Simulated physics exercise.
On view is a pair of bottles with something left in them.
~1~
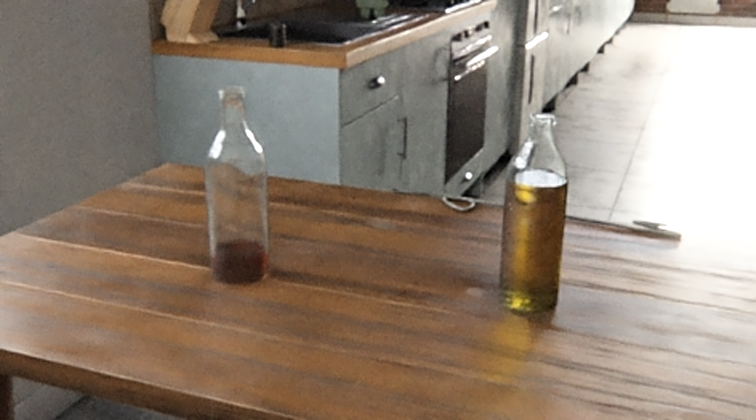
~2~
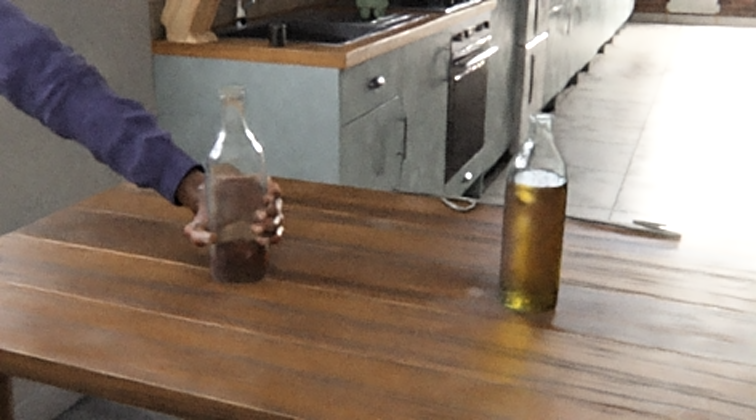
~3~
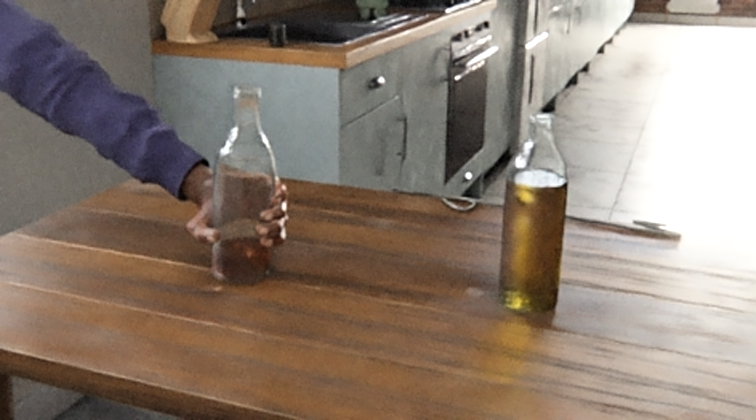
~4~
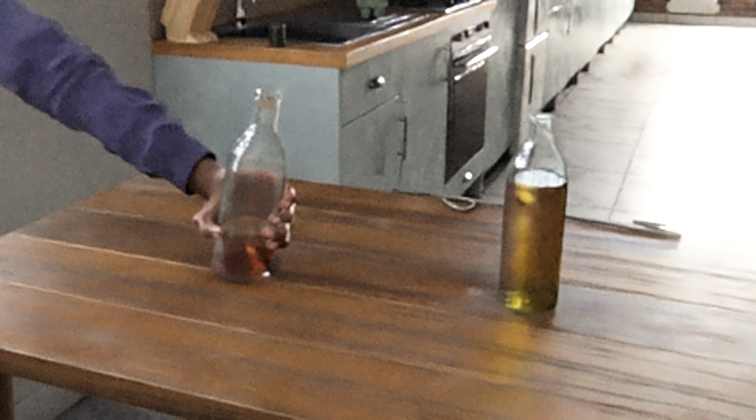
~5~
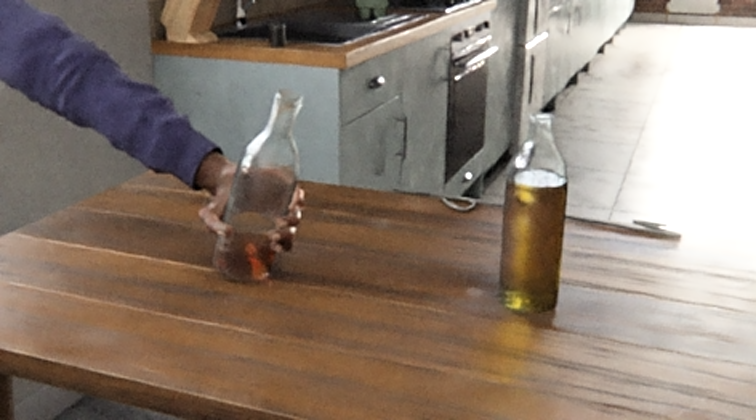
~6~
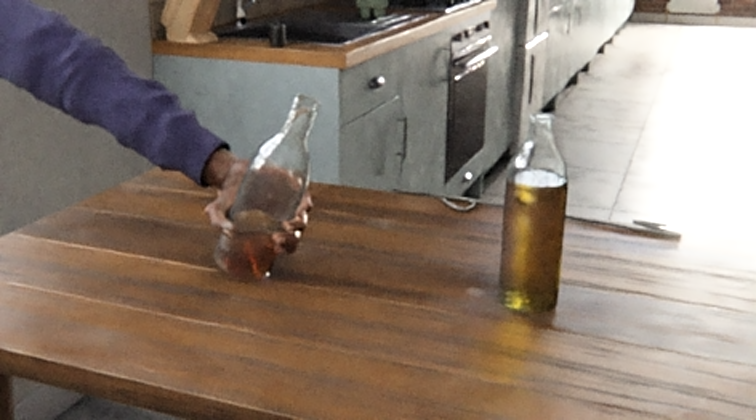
On a wooden table in a kitchen, two open glass bottles stand upright, the left nearly empty, the right holding yellowish liquid; a purple-sleeved arm reaches in from the left, grips the left bottle and tilts it rightward.
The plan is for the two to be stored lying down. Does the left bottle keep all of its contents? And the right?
Left: Yes; right: No.
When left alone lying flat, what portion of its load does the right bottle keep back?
Kept: Around 40 per cent.
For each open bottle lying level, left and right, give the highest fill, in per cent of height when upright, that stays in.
Around 22 percent, then around 26 percent.
Next, the left bottle is nearly down; left bottle, dry at the neck.
After that, the left bottle lies flat; left bottle, dry at the neck.
Finally, both lie flat; left bottle, dry at the neck; right bottle, some has come out.
